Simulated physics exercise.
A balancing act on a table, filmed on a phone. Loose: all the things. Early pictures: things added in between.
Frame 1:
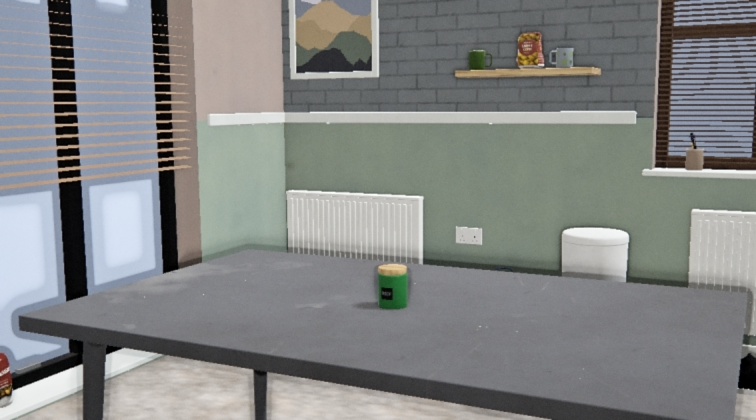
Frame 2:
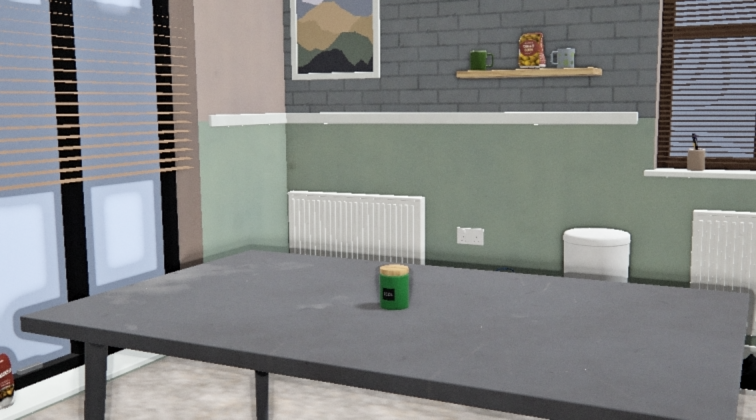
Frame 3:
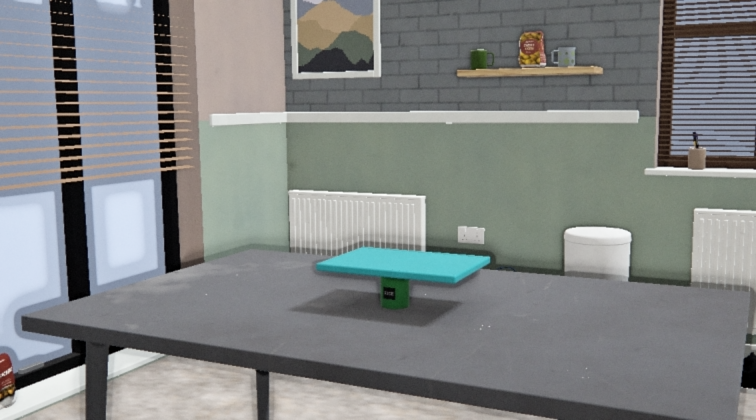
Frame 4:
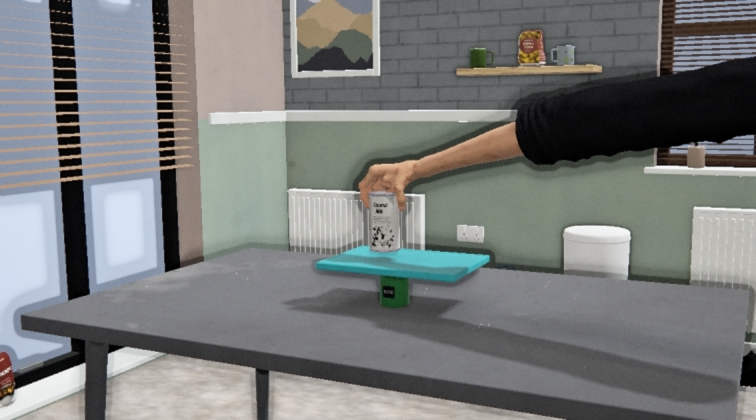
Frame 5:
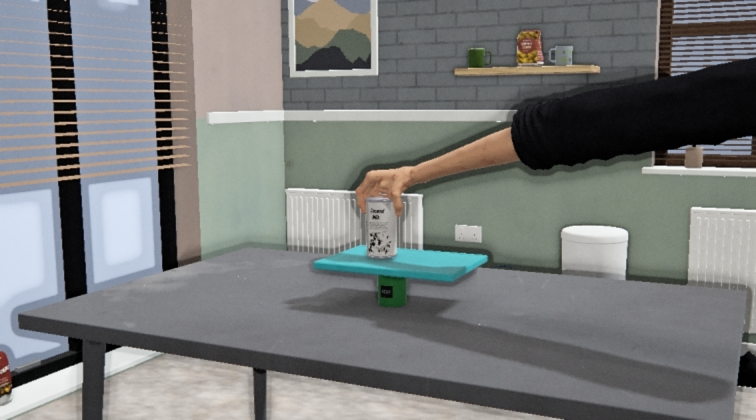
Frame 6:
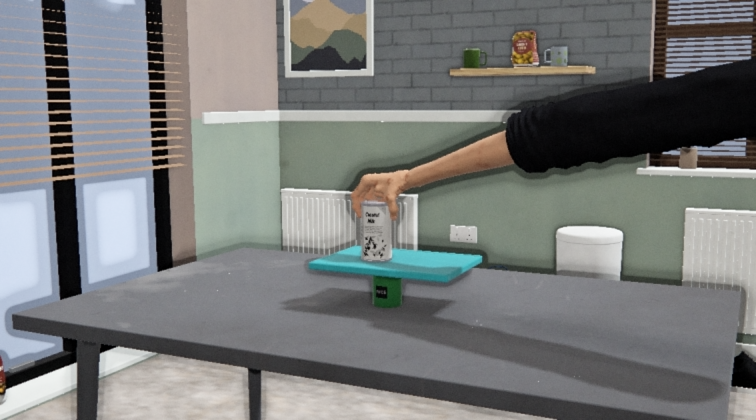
A teal board appeared on top of a green jar standing on a dark table, and then a hand reached in from the right and lowered a pale tin onto the board, keeping hold of it.
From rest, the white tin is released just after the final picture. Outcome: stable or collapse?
Stable.
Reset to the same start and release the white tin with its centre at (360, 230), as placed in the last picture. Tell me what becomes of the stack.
Stands.
Then, 0.30 s past the last view, nothing moves.
Then, 0.70 s past the last view, white tin resting near (376, 231).
Finally, all 3 still in place. Final places as the last picture's camera would see them, white tin near (376, 231). The stack holds.
